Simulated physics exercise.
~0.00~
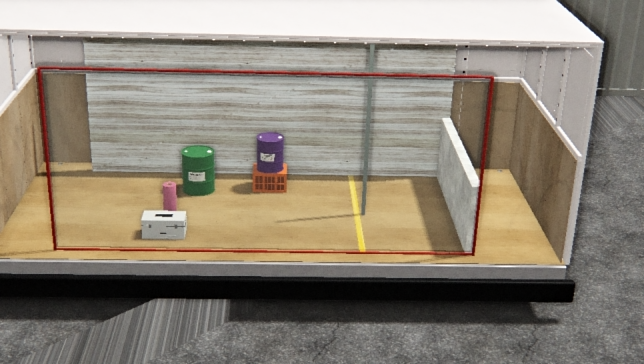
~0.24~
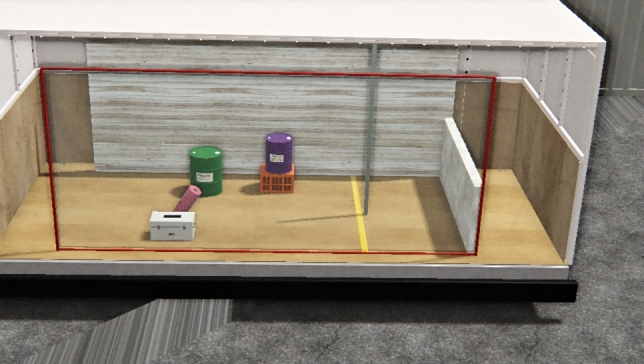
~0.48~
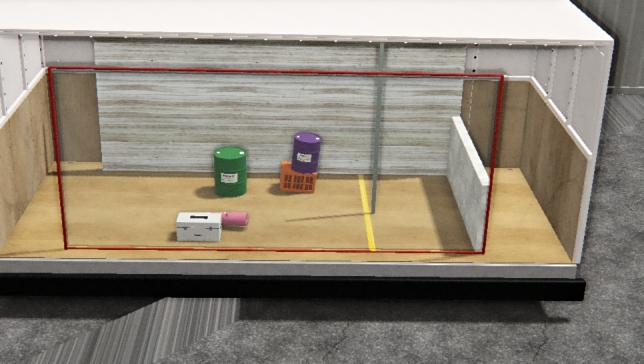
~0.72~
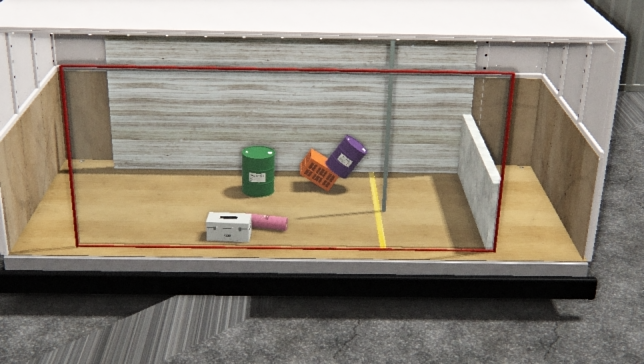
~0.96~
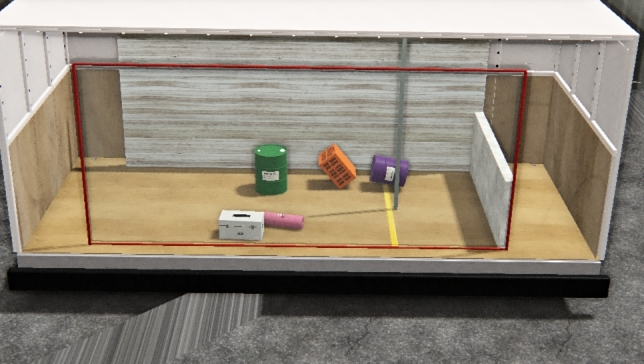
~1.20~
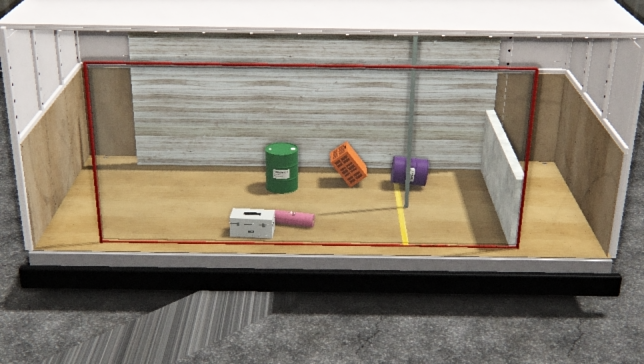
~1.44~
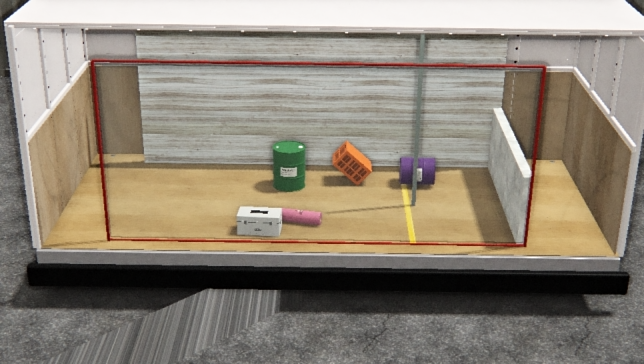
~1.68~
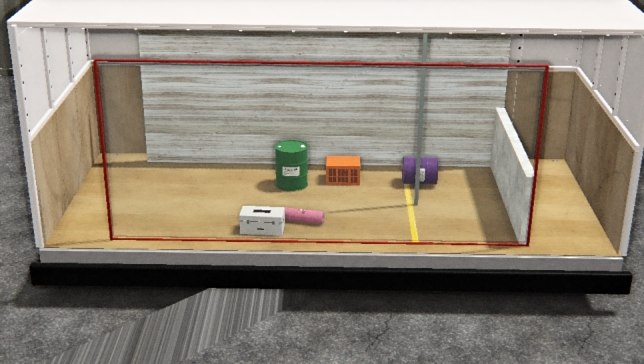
Open-sided cargo bay with a purple drum toppling off a tipping orange crate and crossing the yellow line, others stopping short.
